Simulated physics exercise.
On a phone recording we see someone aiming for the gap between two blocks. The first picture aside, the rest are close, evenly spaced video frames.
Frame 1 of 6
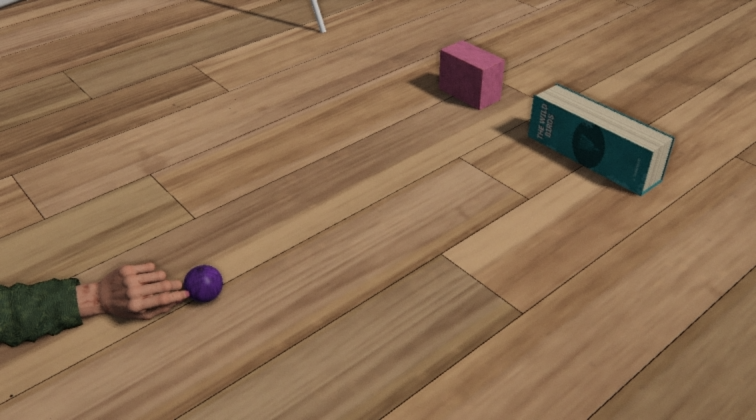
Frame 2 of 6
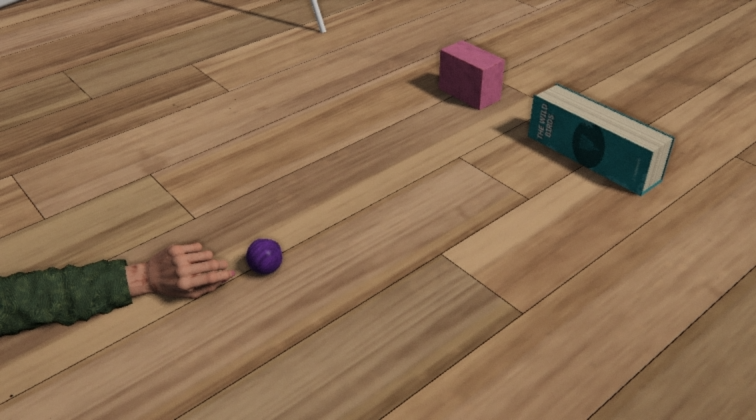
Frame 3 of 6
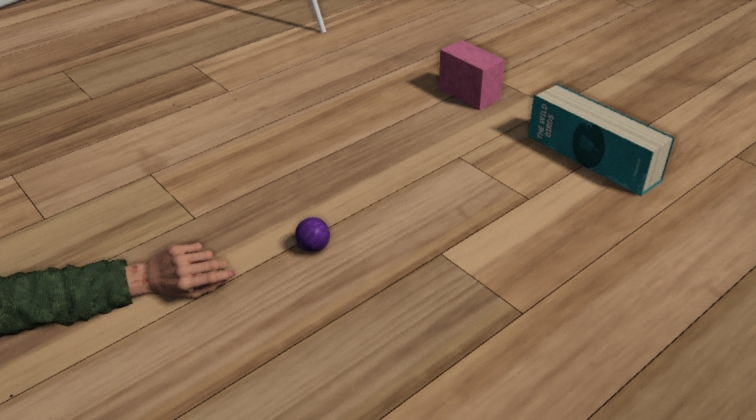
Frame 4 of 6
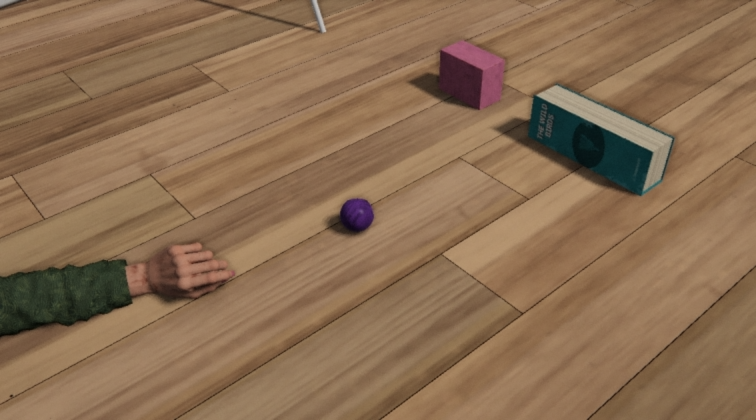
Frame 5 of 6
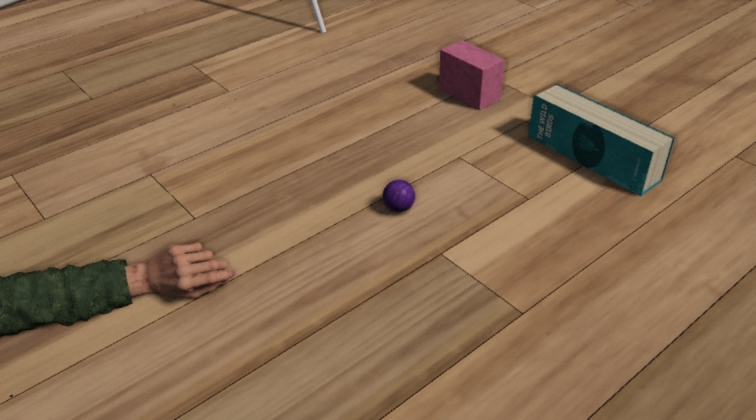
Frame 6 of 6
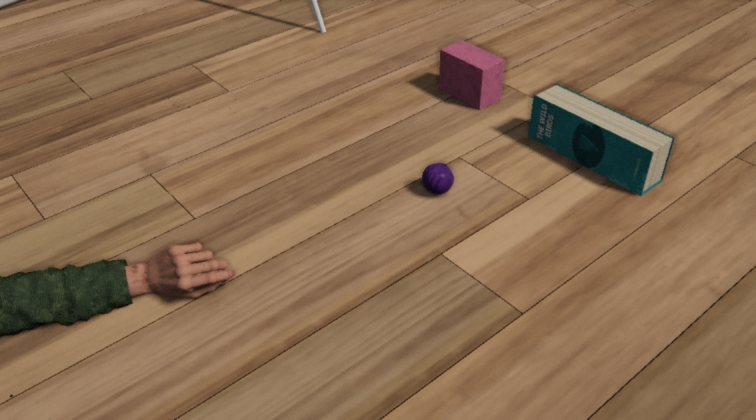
Purple ball rolling away from a green-sleeved hand across a wooden floor, moving up and right toward a pink block and turquoise book.
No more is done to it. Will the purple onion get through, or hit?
Watch the purple onion: It fails to get past.
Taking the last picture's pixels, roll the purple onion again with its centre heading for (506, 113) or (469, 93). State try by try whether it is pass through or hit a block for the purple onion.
It clears the gap, then it is blocked.
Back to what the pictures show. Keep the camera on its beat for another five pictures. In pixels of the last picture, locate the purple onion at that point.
It should sit around (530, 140) in the last picture's view.
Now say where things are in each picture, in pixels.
Purple onion (204, 284) under the hand; pink block (471, 75), in the first frame.
Purple onion (265, 256); turquoise book (596, 137), in the second frame.
Purple onion (312, 235); pink block (471, 75), in the third frame.
Purple onion (357, 215); turquoise book (596, 137), in the fourth frame.
Purple onion (399, 196); pink block (471, 75), in the fifth frame.
Purple onion (438, 179); turquoise book (596, 137), in the sixth frame.
Then, 0.50 s past the last view, purple onion coming back near (538, 148).
Finally, the purple onion is stopped.
